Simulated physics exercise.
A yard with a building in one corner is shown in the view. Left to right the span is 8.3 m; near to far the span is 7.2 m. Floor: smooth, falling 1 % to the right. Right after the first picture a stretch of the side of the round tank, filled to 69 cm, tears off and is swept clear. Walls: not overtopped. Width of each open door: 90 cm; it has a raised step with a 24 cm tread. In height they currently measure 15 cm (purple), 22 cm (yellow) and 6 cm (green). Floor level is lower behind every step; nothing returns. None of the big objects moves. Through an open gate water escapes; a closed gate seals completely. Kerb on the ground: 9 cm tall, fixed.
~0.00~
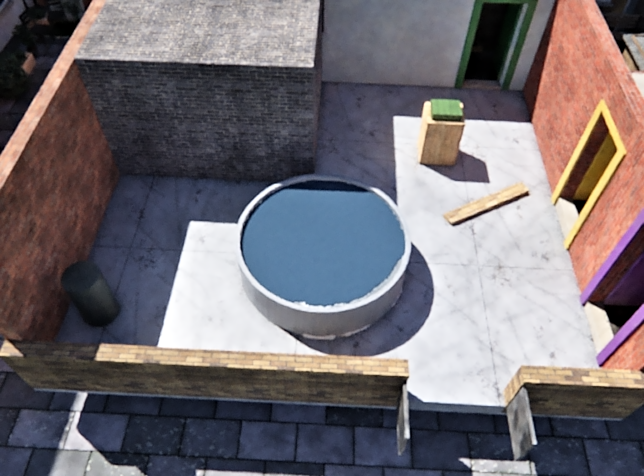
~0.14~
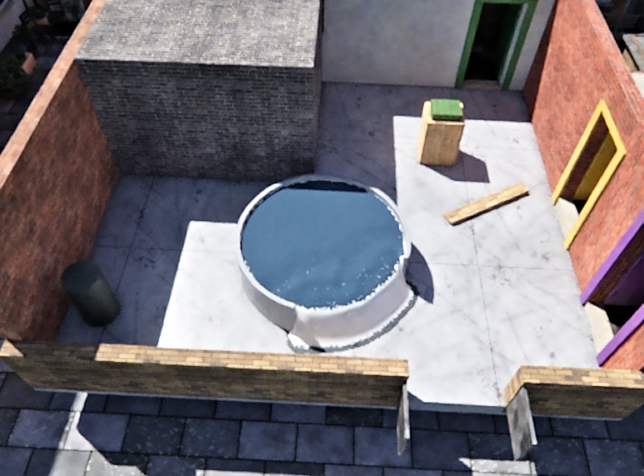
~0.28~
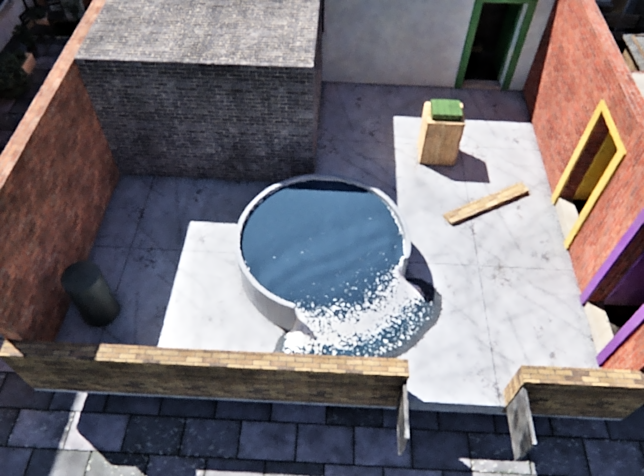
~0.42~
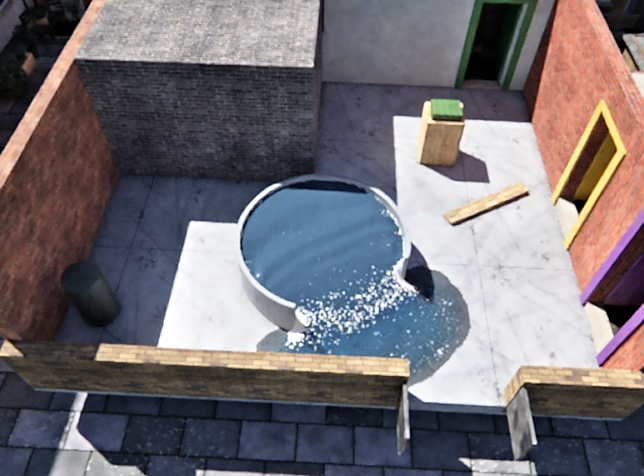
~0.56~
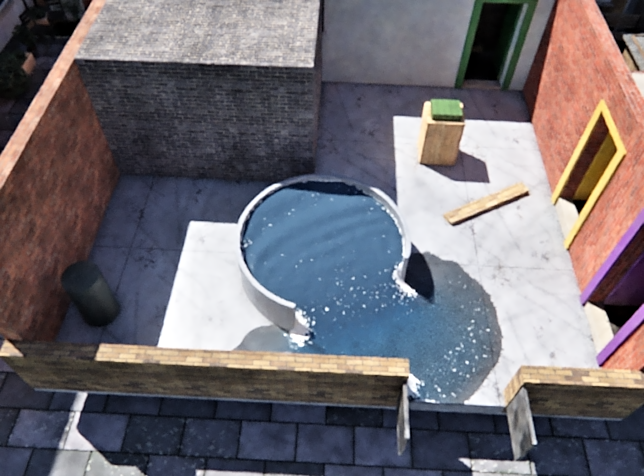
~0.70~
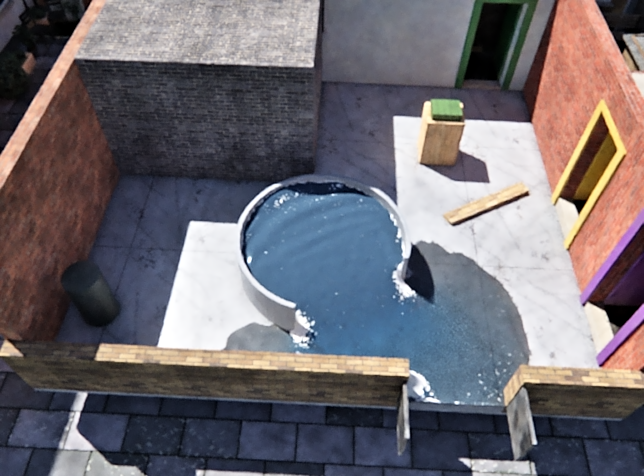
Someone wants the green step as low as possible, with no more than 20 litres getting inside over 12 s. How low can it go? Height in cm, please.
Around 10.5 cm would do.
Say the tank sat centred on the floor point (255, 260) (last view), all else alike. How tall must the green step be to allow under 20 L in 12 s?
Roughly 12.5 centimetres.
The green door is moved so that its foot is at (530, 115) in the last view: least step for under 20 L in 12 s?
8.0 cm.
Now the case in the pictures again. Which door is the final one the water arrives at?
Answer: The green door.
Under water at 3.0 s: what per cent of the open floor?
Close to 45 per cent is wet.
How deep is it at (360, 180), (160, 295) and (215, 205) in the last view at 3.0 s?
Taking the spots in order: About 0, 4 and 0 centimetres.
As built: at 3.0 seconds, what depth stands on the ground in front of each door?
Door by door in cm - purple 30, yellow 8, green 0.
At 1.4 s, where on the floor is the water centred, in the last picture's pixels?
(347, 294), roughly.
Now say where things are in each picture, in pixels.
Still water, 69 cm deep, in the round tank at (323, 239); the green door at (492, 49) is dry, in the first picture.
The gap is at (362, 316), the front 0.3 m out at (296, 348); the back of the round tank holds 69 cm, in the second picture.
Water pours out at (362, 319) and has run 0.7 m, to a hidden place; about 10 cm deep outside, 69 cm at the back, in the third picture.
The gap is at (362, 320), the front 1.2 m out at (459, 336); the back of the round tank holds 69 cm, in the fourth picture.
Water pours out at (362, 320) and has run 1.8 m, to (490, 362); about 8 cm deep outside, 69 cm at the back, in the fifth picture.
The gap is at (362, 320), the front 2.3 m out at a hidden place; the back of the round tank holds 65 cm; 5.1 m in a straight line remain to the green door at (492, 49), in the sixth picture.
After 1.4 s water covers 25 % of the floor, deepest (54 cm) near (363, 382); it has not reached the green door.
After 3.0 s water covers 45 % of the floor, deepest (38 cm) near (609, 395); it has not reached the green door.
After 12.0 s water covers 100 % of the floor, deepest (13 cm) near (533, 127); 9 cm at the green door, 91 litres in over its 6 cm step.
At the green door as built, the water arrived by 4.6 s and peaked near 14 cm at 6.6 s.
With a step of 9.5 cm, 28 litres would have come in within the 12 s; with 13 cm, 5 litres. So under 20 litres takes about 10.5 cm.
